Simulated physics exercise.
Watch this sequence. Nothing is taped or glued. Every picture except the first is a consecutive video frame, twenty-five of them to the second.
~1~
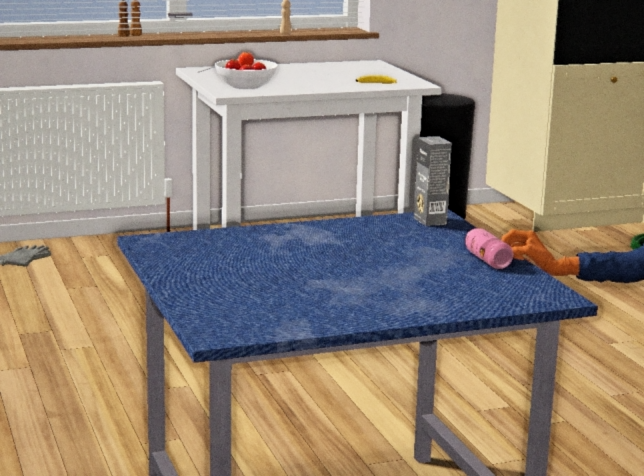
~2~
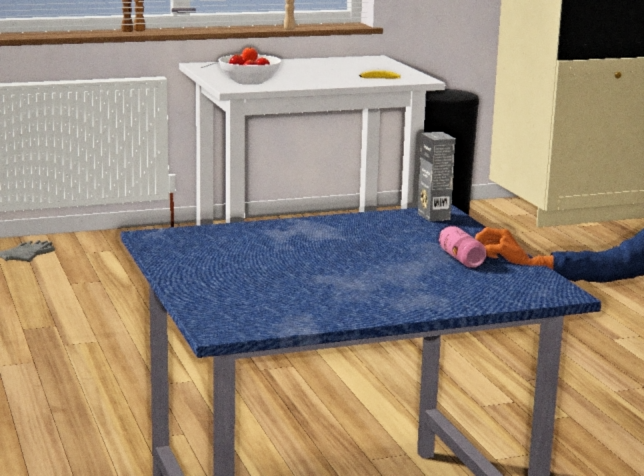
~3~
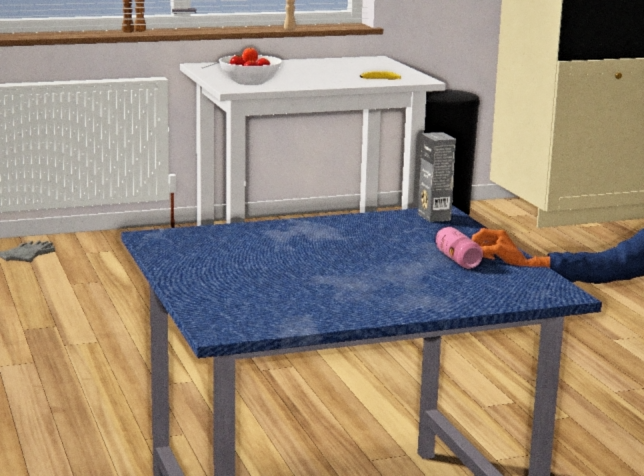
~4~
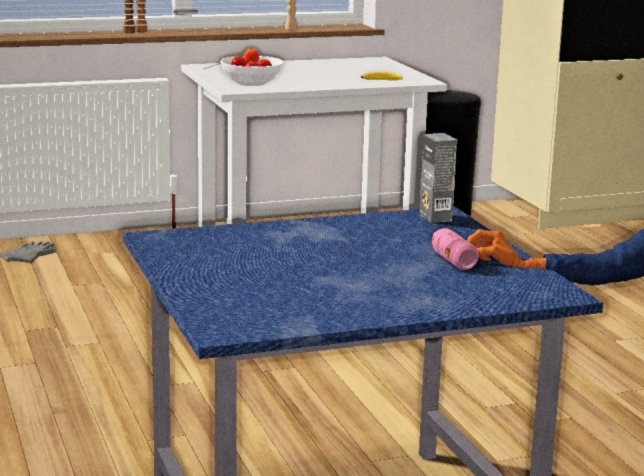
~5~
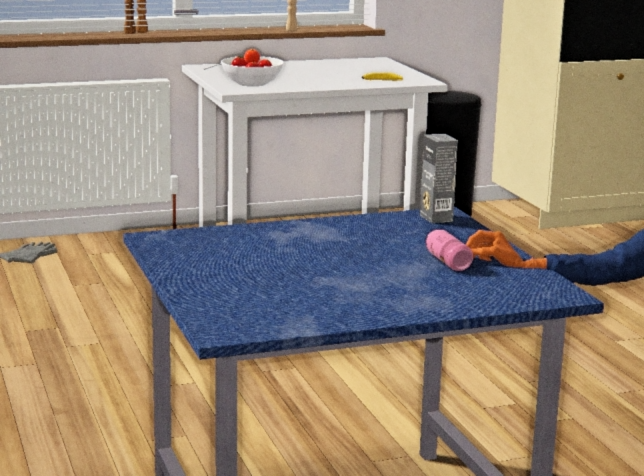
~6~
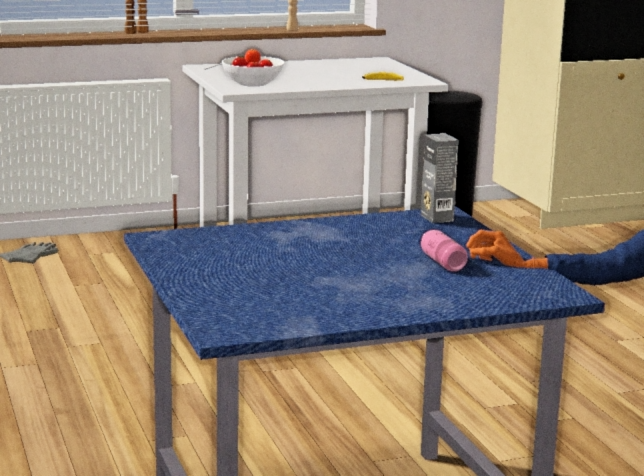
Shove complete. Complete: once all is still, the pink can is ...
On the table.
Then, 0.20 s on from there, pink can shifted well along near (415, 253).
Then, 0.50 s on from there, pink can shifted well along near (379, 256).
Then, 1.00 s on from there, pink can shifted well along near (337, 260).
In the end, moved from the start, pink can. At the end, from the last picture's camera, pink can near (319, 262).
